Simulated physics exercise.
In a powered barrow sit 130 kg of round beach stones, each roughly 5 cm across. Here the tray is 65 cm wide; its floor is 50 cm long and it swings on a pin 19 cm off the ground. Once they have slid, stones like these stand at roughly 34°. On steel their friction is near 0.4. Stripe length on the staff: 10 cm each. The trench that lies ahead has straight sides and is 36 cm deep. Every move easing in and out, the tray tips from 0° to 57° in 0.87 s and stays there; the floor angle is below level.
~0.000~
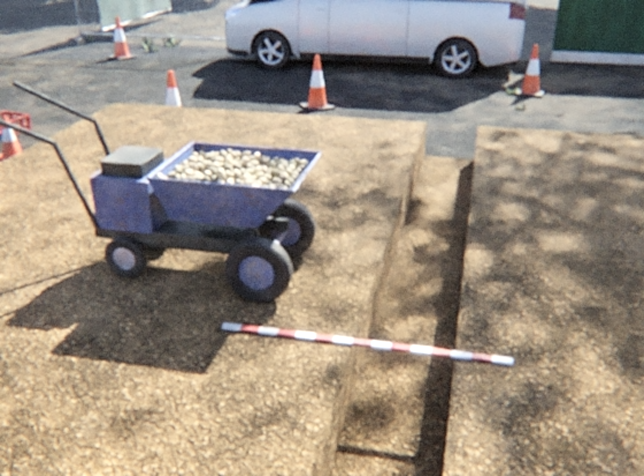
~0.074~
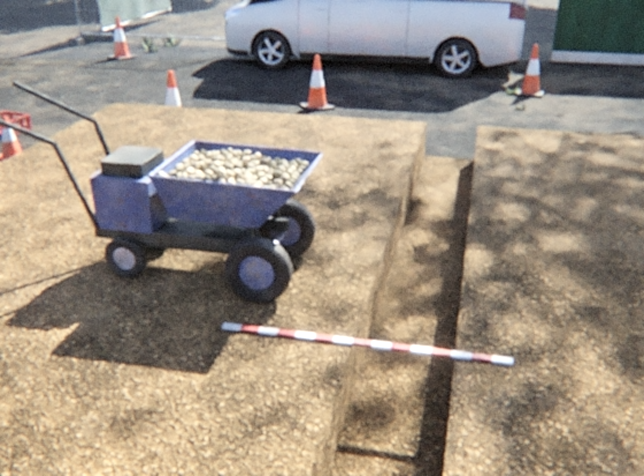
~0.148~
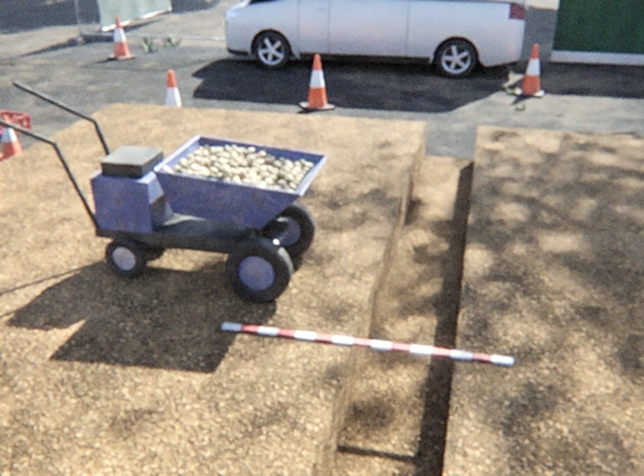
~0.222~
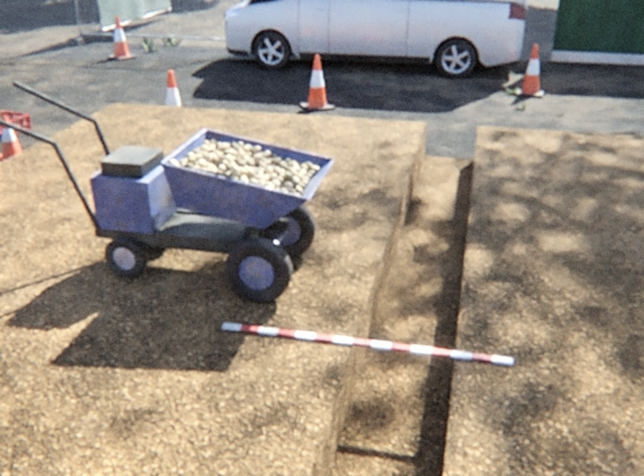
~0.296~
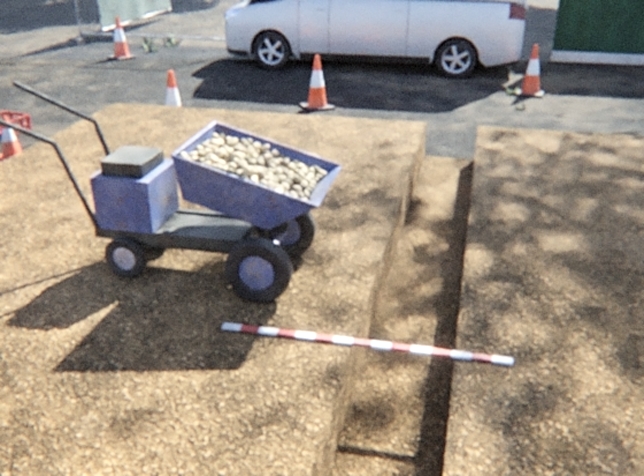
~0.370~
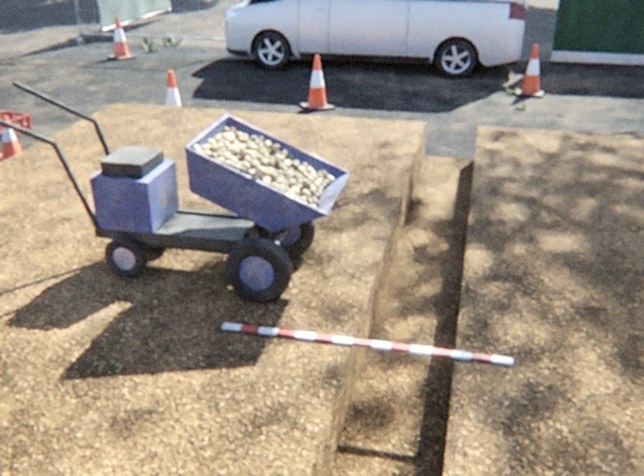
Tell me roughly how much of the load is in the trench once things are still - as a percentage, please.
I would put it at 95 %.
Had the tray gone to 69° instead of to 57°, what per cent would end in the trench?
Around 100 per cent would finish in the trench.
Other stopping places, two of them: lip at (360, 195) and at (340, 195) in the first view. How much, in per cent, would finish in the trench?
First some 60, then 80 per cent.
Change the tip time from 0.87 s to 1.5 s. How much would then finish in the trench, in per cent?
Close to 95 per cent then.
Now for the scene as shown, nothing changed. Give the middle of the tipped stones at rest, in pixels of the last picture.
Somewhere around (410, 335) in the last picture.
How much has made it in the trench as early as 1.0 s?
Close to 20 per cent at that time.
After 0.6 s the floor is at 48°; 100 % in the tray; the foremost stones are at (346, 228).
After 1.0 s the floor is at 57°; 78 % in the tray, 2 % short of the trench, 20 % in the trench; the foremost stones are at (419, 322).
After 1.3 s the floor is at 57°; 39 % in the tray, 1 % short of the trench, 60 % in the trench; the foremost stones are at (452, 349).
After 3.3 s the floor is at 57°; 4 % in the tray, 1 % short of the trench, 95 % in the trench; the foremost stones are at (452, 349).
